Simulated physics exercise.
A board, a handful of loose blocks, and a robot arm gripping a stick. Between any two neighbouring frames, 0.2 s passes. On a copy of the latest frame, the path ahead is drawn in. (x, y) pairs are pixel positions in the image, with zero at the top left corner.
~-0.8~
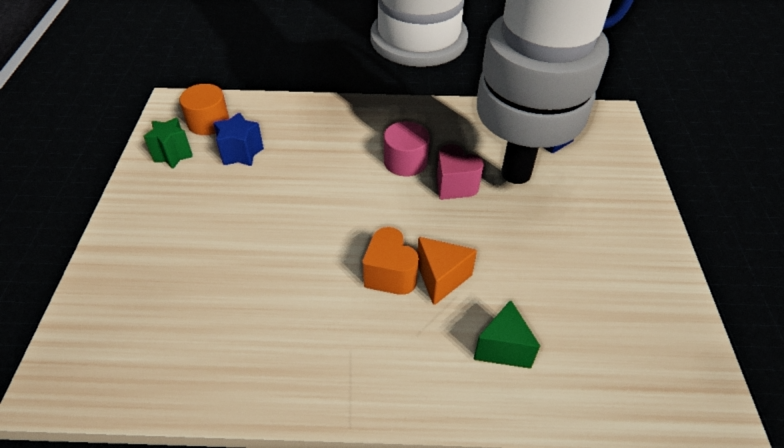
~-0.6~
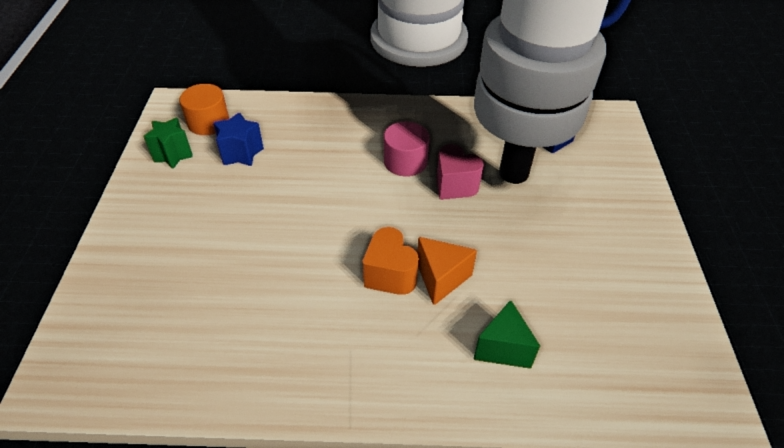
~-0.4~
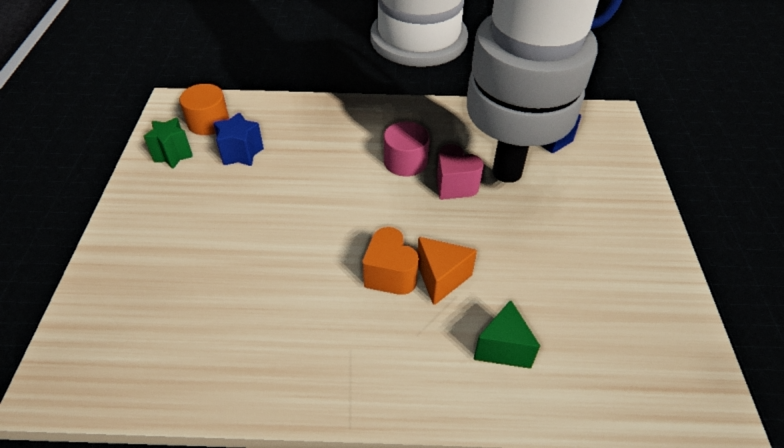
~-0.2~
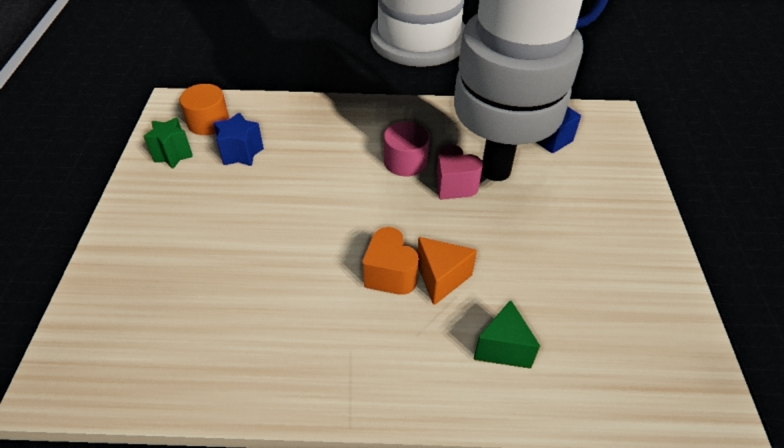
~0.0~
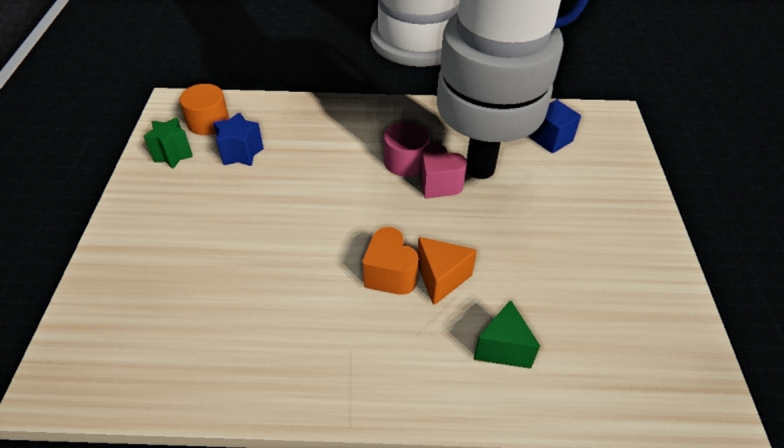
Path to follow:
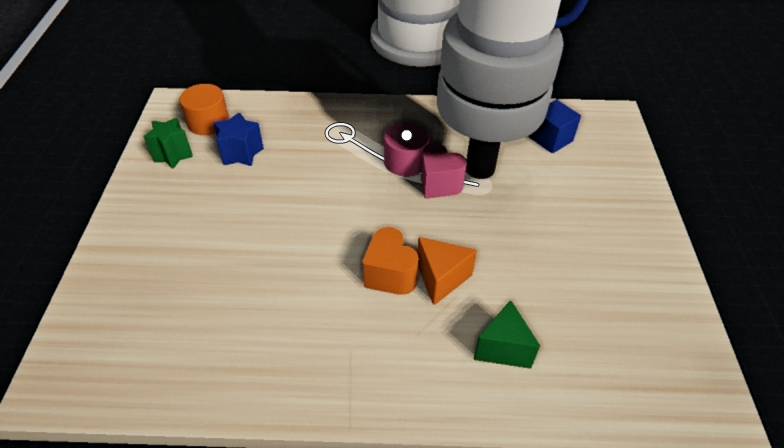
Robot arm sliding a black stick left across a wooden board, nudging a pink block slightly left beside a pink round block.
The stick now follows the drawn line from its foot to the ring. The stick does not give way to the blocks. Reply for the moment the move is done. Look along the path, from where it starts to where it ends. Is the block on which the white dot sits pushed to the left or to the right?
Seen from start to end, it moves right.
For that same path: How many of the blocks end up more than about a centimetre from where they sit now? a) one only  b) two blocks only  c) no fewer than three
My answer is option b.
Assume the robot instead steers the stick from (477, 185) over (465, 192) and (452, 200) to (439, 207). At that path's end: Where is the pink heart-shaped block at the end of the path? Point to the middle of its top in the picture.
The middle of its top is at (413, 165).
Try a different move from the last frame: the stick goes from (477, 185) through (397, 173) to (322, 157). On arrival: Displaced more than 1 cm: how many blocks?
It moves two blocks.
The line goes from (477, 185) over (400, 166) to (340, 133); the dot is on the pink round block.
On the path given first. One third of the way, stick at (425, 158); pink round block at (396, 131); pink heart-shaped block at (412, 166).
Two thirds of the way, stick at (376, 140); pink round block at (356, 110); pink heart-shaped block at (409, 165), turned 25° anticlockwise.
At the end, stick at (339, 117); pink round block at (328, 86); pink heart-shaped block at (409, 165), turned 25° anticlockwise.
